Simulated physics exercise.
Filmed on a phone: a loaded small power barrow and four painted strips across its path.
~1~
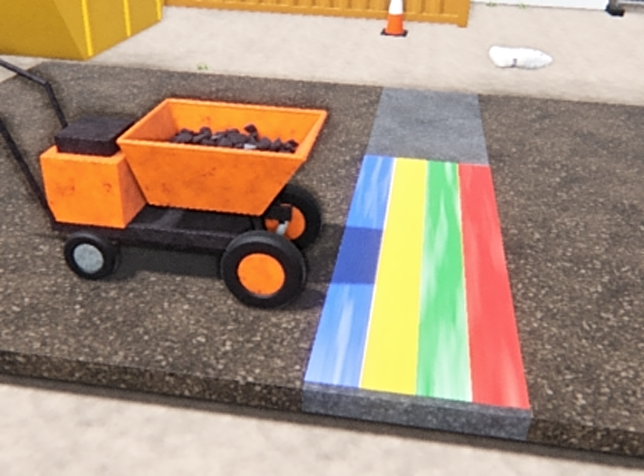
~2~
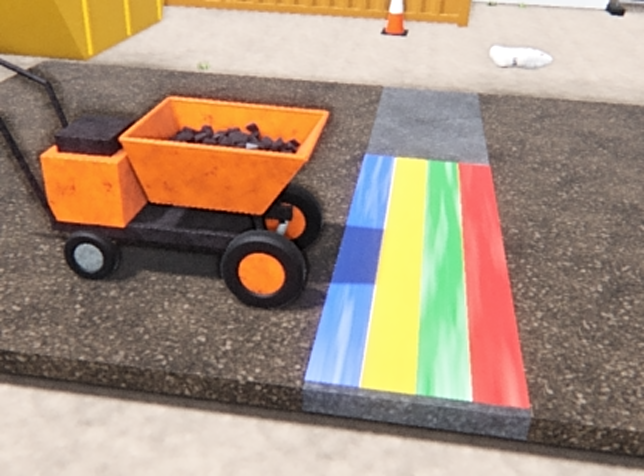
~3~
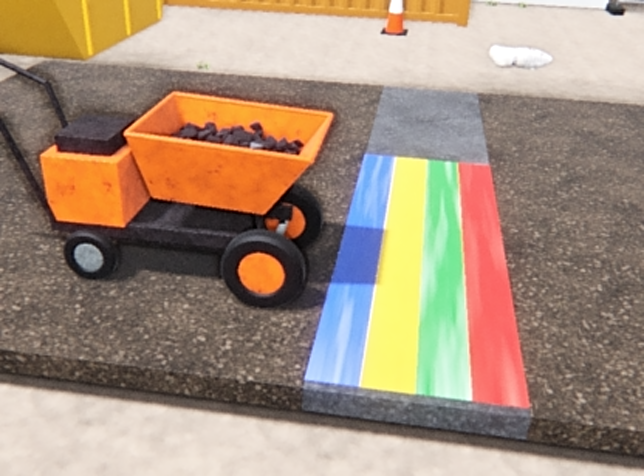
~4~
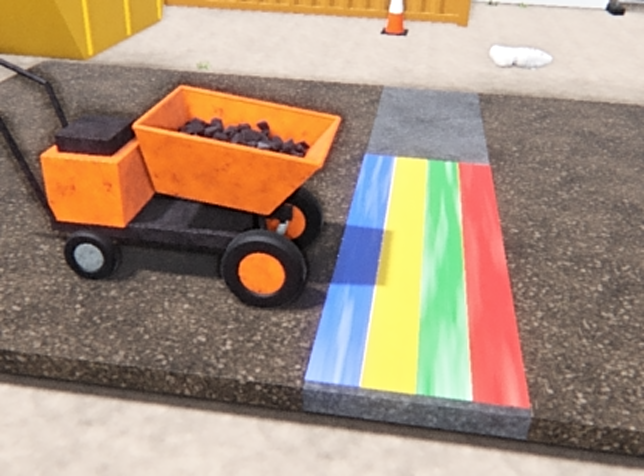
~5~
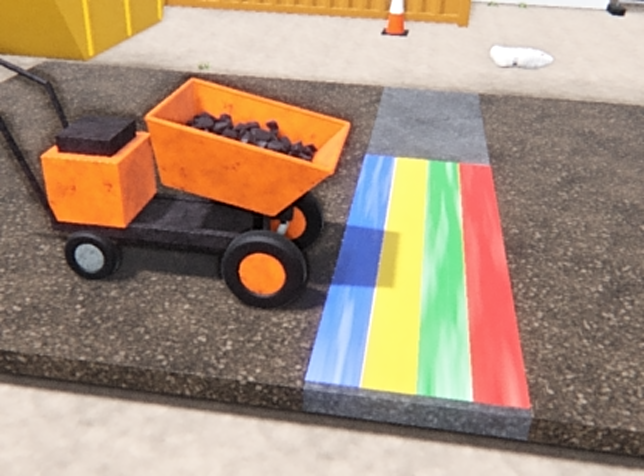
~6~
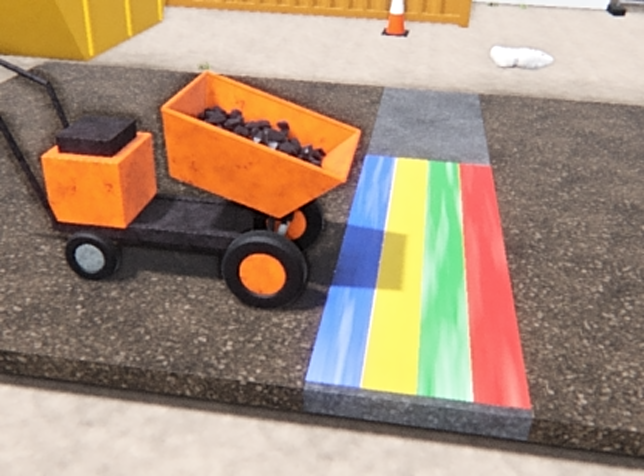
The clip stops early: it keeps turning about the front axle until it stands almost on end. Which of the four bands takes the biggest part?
Most covered: The green band.
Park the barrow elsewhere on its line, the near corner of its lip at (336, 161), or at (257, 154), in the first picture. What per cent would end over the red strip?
The first gives 30 %, the second 10 %.
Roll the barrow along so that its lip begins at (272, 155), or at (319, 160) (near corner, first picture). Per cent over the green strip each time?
Near 20 % and 30 %.
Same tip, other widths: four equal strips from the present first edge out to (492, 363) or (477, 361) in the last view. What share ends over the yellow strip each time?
Roughly 10 per cent, and 0 per cent.
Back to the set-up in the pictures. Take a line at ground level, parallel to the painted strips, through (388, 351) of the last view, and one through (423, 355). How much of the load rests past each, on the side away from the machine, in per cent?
About 80 and 60 per cent.
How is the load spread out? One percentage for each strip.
About: Blue strip 0, yellow strip 20, green strip 35, red strip 15 per cent.
Just after the last frame, skip tipped steeply; every one in the skip.
A moment on, skip tipped right over; the larger part in the skip; about a tenth over the yellow strip; about a tenth over the green strip; just a few over the red strip.
Further on, skip tipped right over; roughly a quarter in the skip; about a tenth over the yellow strip; roughly a third over the green strip; roughly a quarter over the red strip; about a tenth off the paint.
When it is over, skip tipped right over; roughly a quarter in the skip; not one over the blue strip; roughly a quarter over the yellow strip; roughly a third over the green strip; roughly a quarter over the red strip; about a tenth off the paint.
